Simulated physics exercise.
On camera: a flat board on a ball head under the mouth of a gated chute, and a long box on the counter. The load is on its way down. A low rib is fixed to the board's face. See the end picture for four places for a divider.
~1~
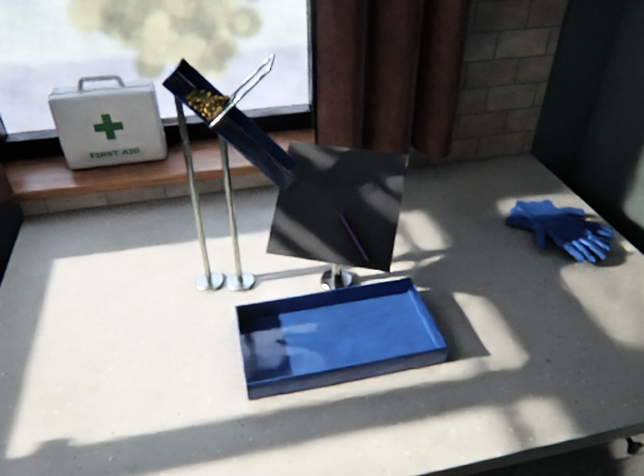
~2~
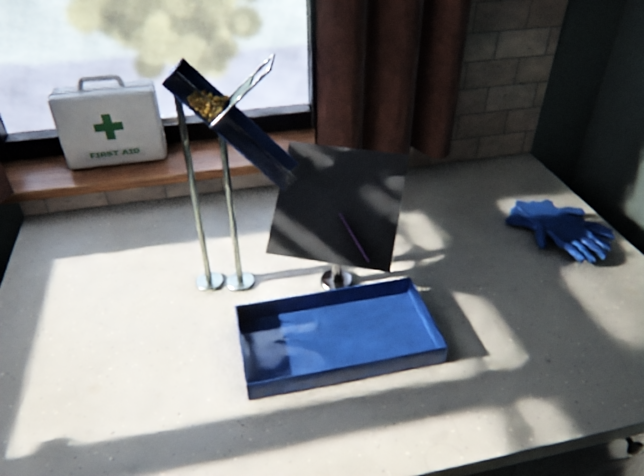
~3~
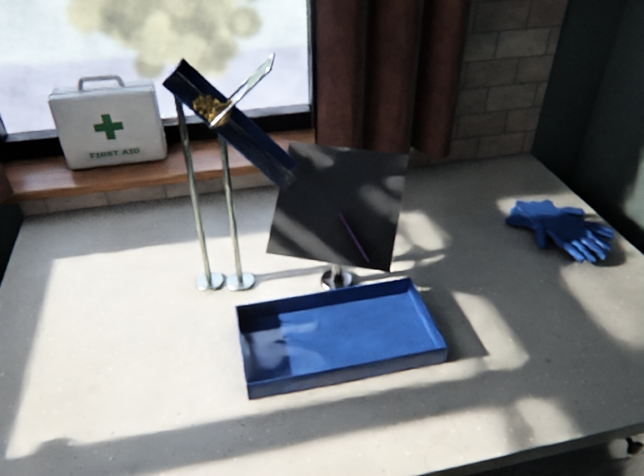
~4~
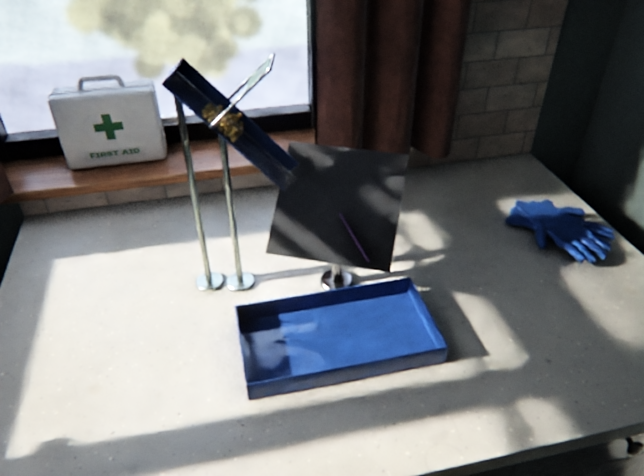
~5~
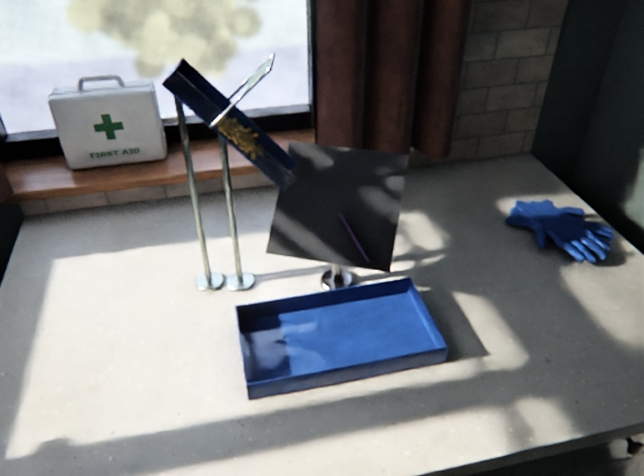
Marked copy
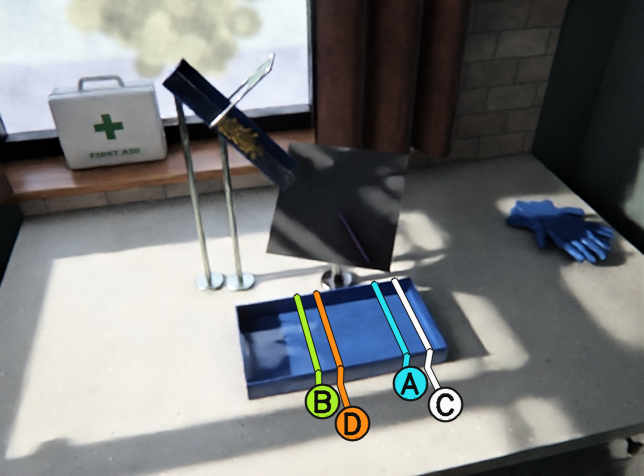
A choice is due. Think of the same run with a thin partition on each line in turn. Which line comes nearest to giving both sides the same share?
D is best.
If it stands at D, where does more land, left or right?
More lands on the right.
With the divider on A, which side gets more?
More lands on the left.
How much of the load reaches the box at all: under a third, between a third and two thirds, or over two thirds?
About that: Over two thirds.
On the marked copy, line A crosses the front rim at (406, 354); line B crosses the front rim at (318, 371); line C crosses the front rim at (429, 350); line D crosses the front rim at (340, 367).
With A, of what is caught, nearly all on the left of the divider, a stray few on the right.
With B, of what is caught, a small part on the left of the divider, most on the right.
With C, of what is caught, all on the left of the divider, none on the right.
With D, of what is caught, about a third on the left of the divider, about two thirds on the right.
